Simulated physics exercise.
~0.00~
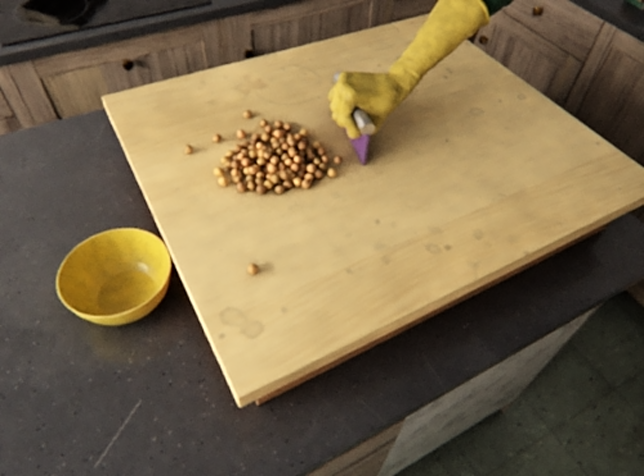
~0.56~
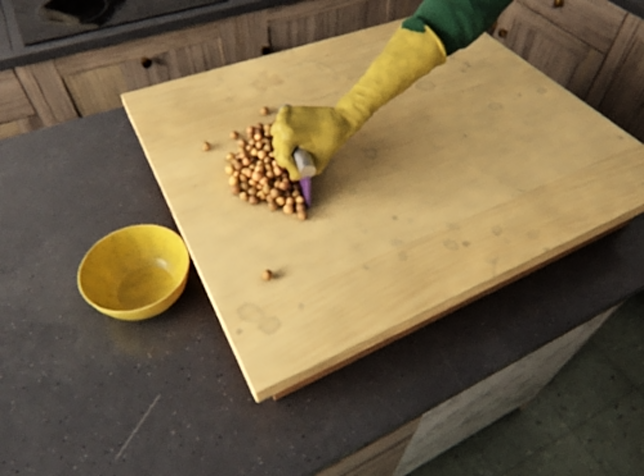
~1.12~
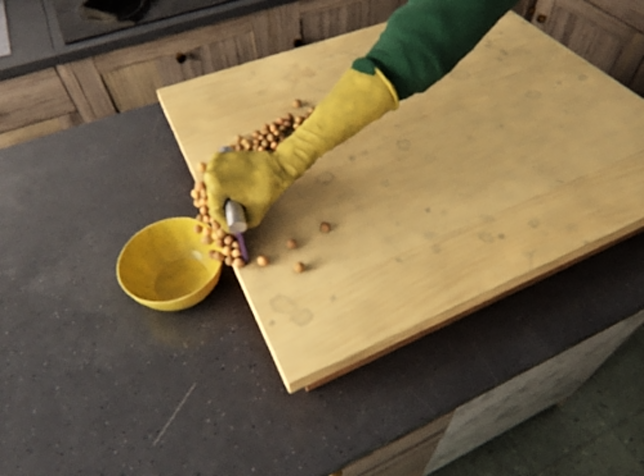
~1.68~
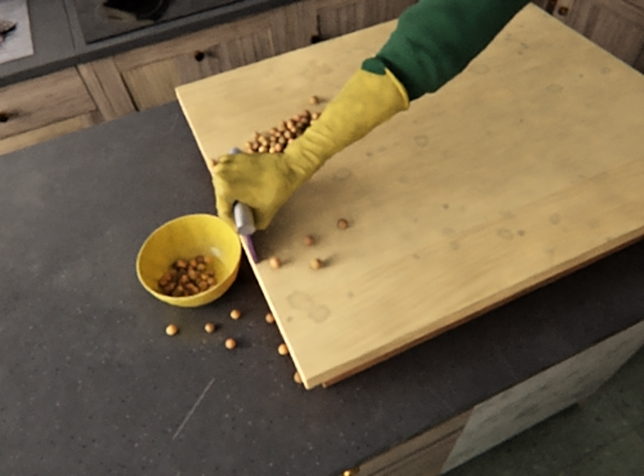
We see a yellow-gloved hand with a purple-edged scraper push a pile of small brown beads left across a wooden board toward a yellow bowl; some drop into the bowl, a few scatter on the dark counter, and many remain on the board.
